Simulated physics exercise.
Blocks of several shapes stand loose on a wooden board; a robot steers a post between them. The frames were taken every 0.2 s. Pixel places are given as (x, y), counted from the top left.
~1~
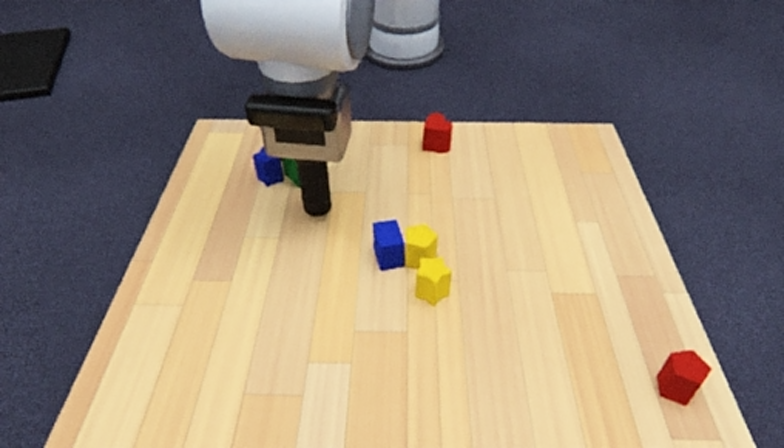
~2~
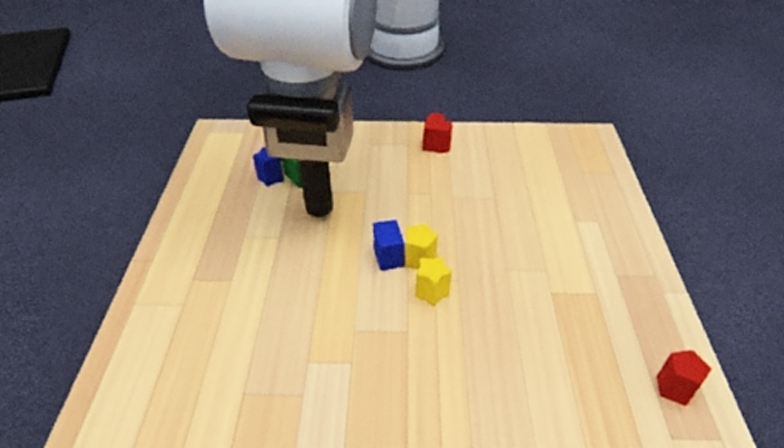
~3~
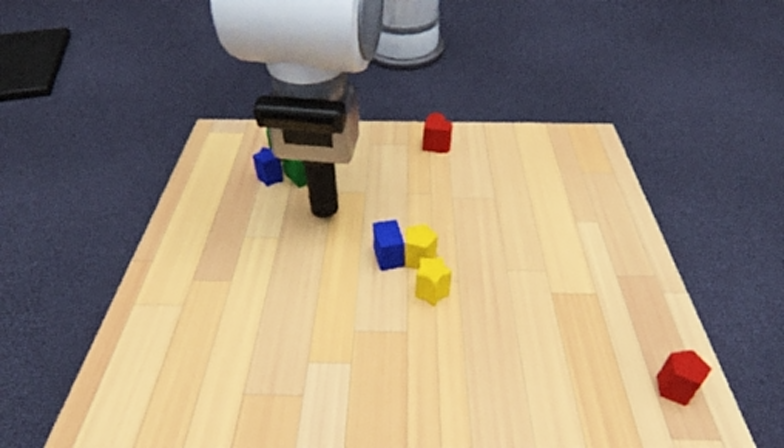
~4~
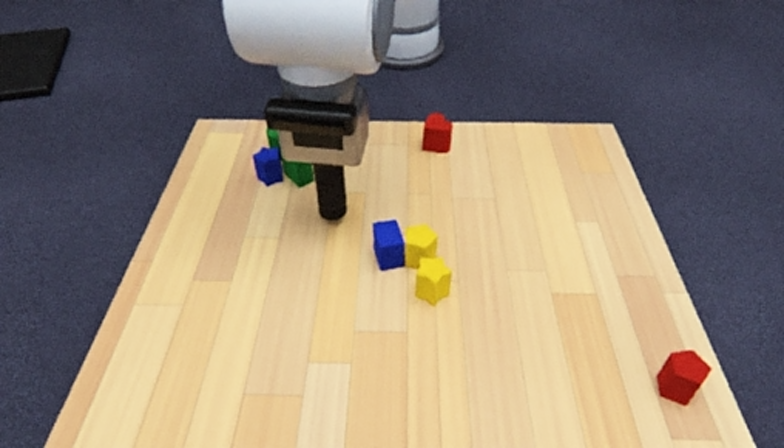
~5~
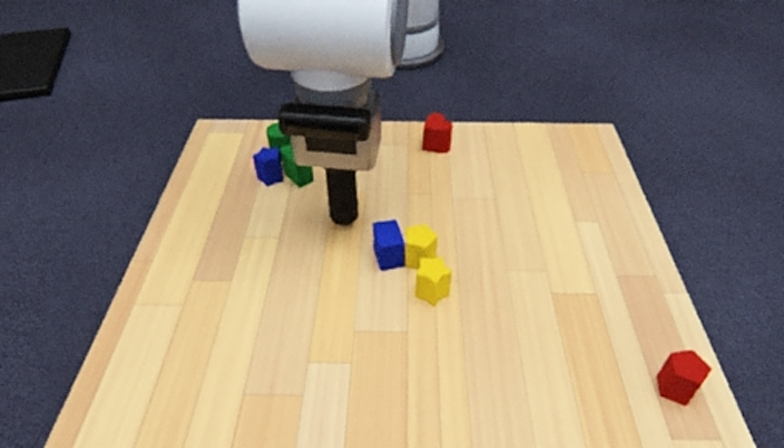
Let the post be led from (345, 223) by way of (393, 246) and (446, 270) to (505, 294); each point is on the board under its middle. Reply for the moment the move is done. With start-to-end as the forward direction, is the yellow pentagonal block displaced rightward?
No
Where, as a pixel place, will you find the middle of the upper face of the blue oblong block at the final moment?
Roughly at (401, 255).
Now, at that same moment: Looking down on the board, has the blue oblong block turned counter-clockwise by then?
Answer: No.
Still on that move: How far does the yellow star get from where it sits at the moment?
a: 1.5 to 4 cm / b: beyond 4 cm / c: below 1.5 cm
The answer is c.
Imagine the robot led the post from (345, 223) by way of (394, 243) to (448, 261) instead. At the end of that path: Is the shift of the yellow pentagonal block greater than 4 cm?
Answer: Yes.
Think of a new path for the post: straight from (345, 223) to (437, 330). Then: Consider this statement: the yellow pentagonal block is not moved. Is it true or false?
The statement is incorrect.
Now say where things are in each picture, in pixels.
In the first frame, post's lower end (318, 208); blue oblong block (388, 232); yellow pentagonal block (420, 235); yellow star (433, 268).
In the second frame, post (320, 208); blocks still.
In the third frame, post (325, 209); blocks still.
In the fourth frame, post (333, 212); blocks still.
In the fifth frame, post (344, 216); blue oblong block (388, 232); yellow pentagonal block (420, 235); yellow star (433, 268).
What follows on the original path. One third of the way, post (393, 240); blue oblong block (396, 246).
Two thirds of the way, post (448, 264); blue oblong block (401, 255), turned 45° clockwise; yellow pentagonal block (481, 256), turned 30° anticlockwise.
At the end, post (507, 288); blue oblong block (401, 255), turned 45° clockwise; yellow pentagonal block (543, 269), turned 85° anticlockwise; yellow star still.
